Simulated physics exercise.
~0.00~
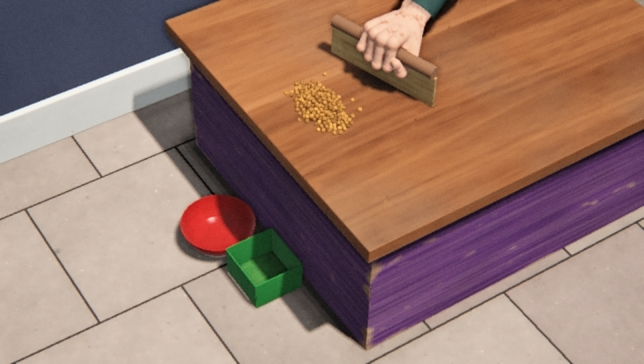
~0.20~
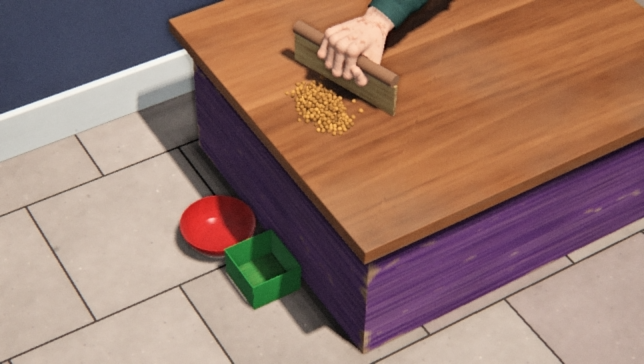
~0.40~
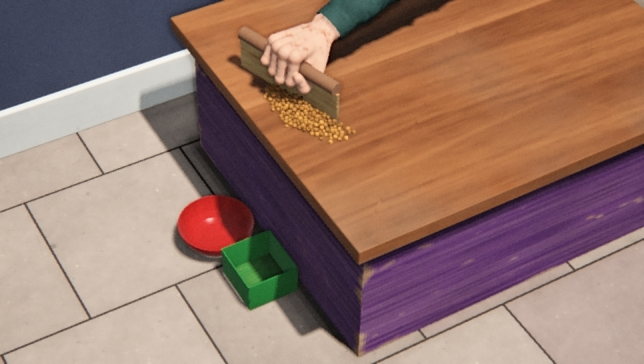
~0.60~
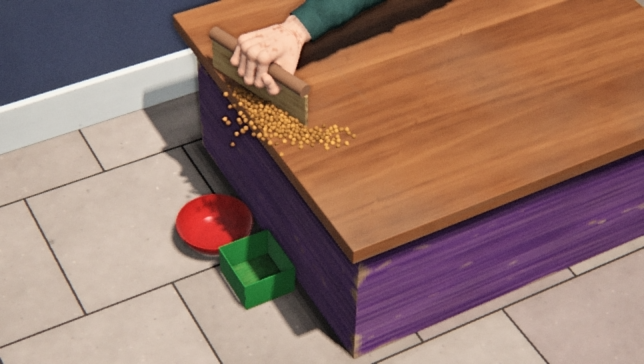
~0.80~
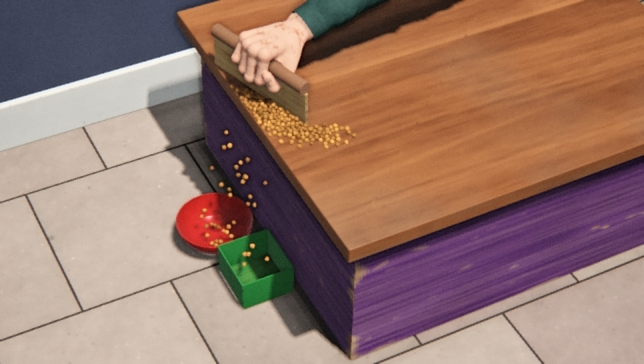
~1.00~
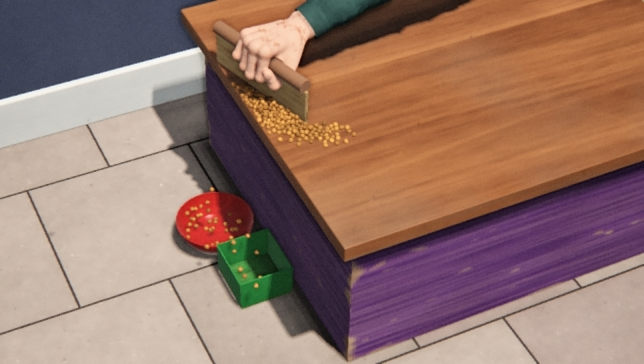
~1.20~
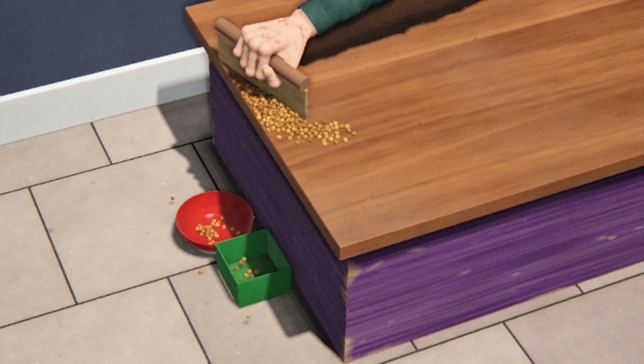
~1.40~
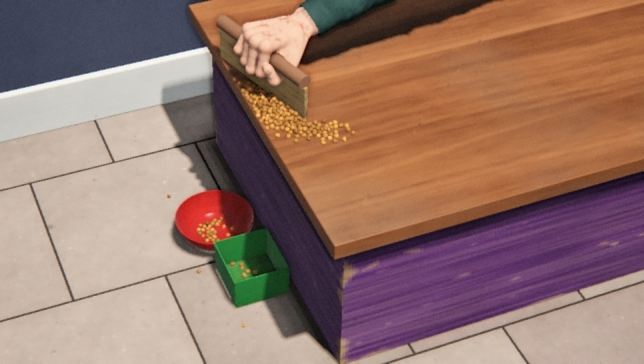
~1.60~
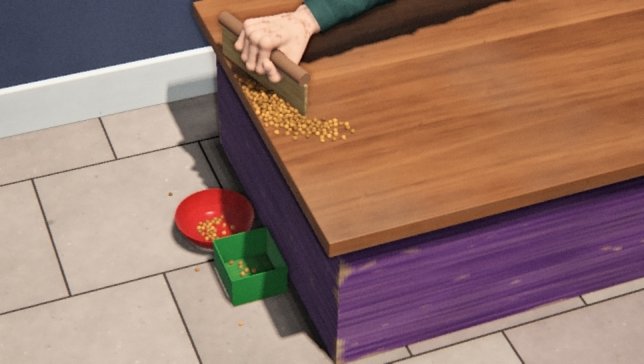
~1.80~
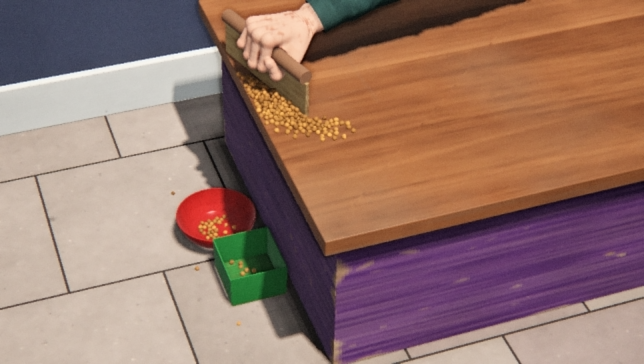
On a wooden tabletop, a hand with a scraper pushes chickpeas leftward, some dropping into a red bowl and green tin below.
